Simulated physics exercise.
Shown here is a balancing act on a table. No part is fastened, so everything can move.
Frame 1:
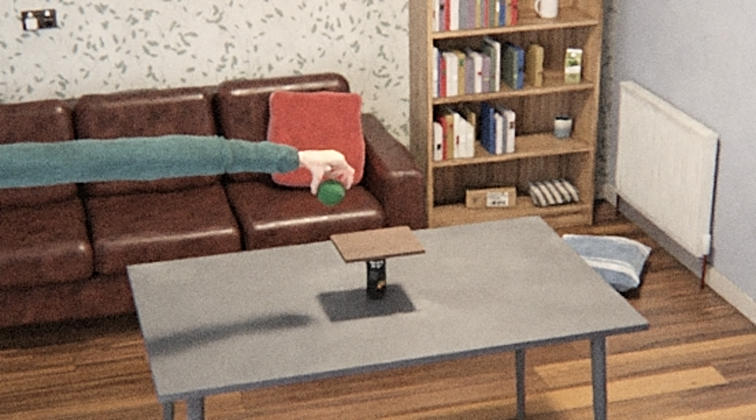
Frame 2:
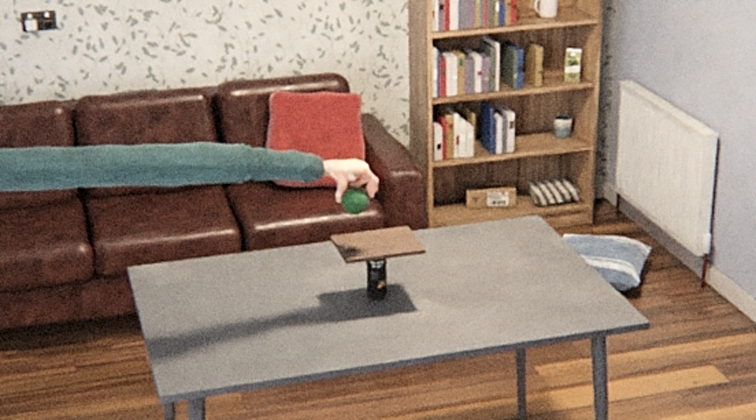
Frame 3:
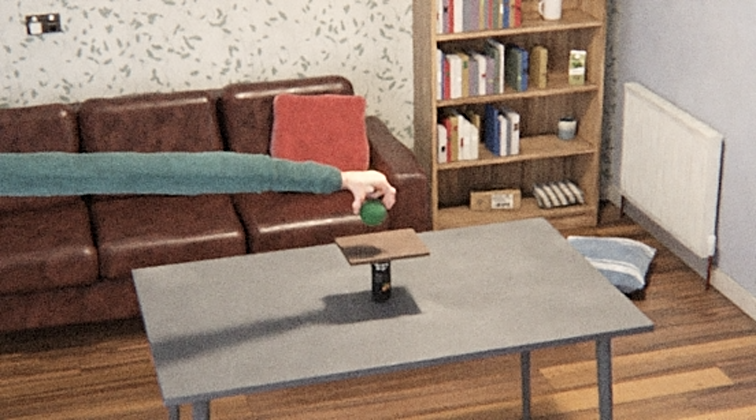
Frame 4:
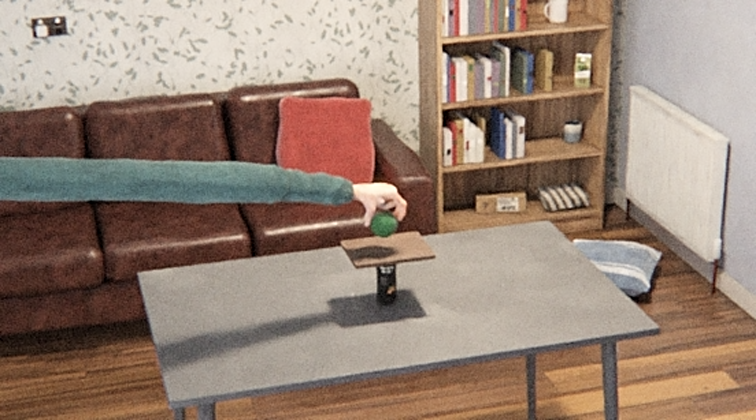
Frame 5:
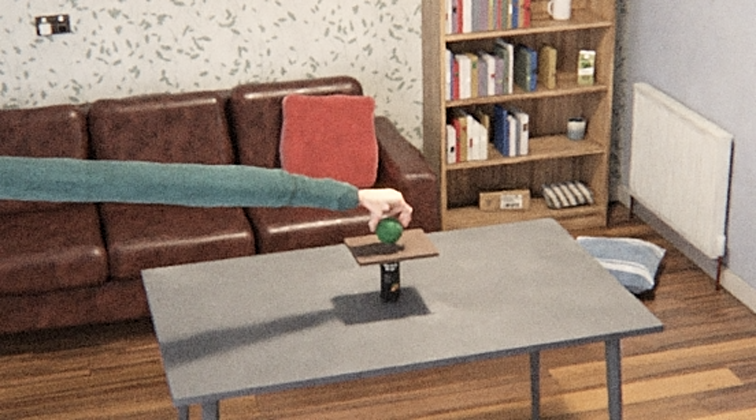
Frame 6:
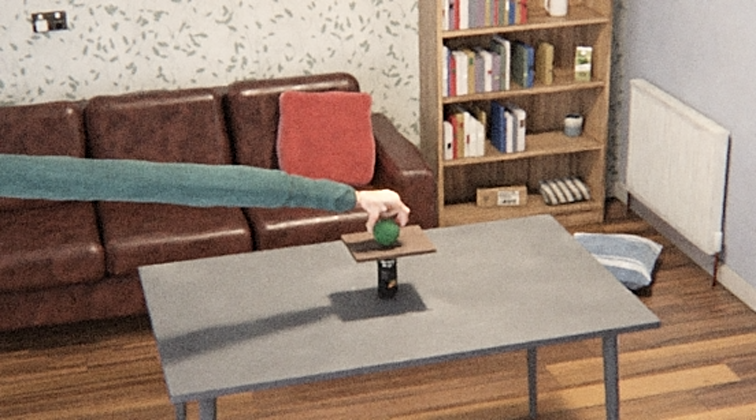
A long teal-sleeved arm reaches in from the left over a grey table in a living room, seen from slightly above. On the table a flat brown board rests on a small black can, with a dark red sofa and red cushion behind, and a bookcase and white radiator to the right. The hand carries a green apple rightward and down onto the board, keeping hold, while the camera shifts slightly.
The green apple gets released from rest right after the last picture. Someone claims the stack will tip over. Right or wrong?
Wrong, it stays upright.
Then, 0.20 s on from there, no change.
Then, 0.40 s on from there, green apple resting near (387, 232).
In the end, all 3 unmoved. At the end, from the last picture's camera, green apple near (387, 232). The stack holds.
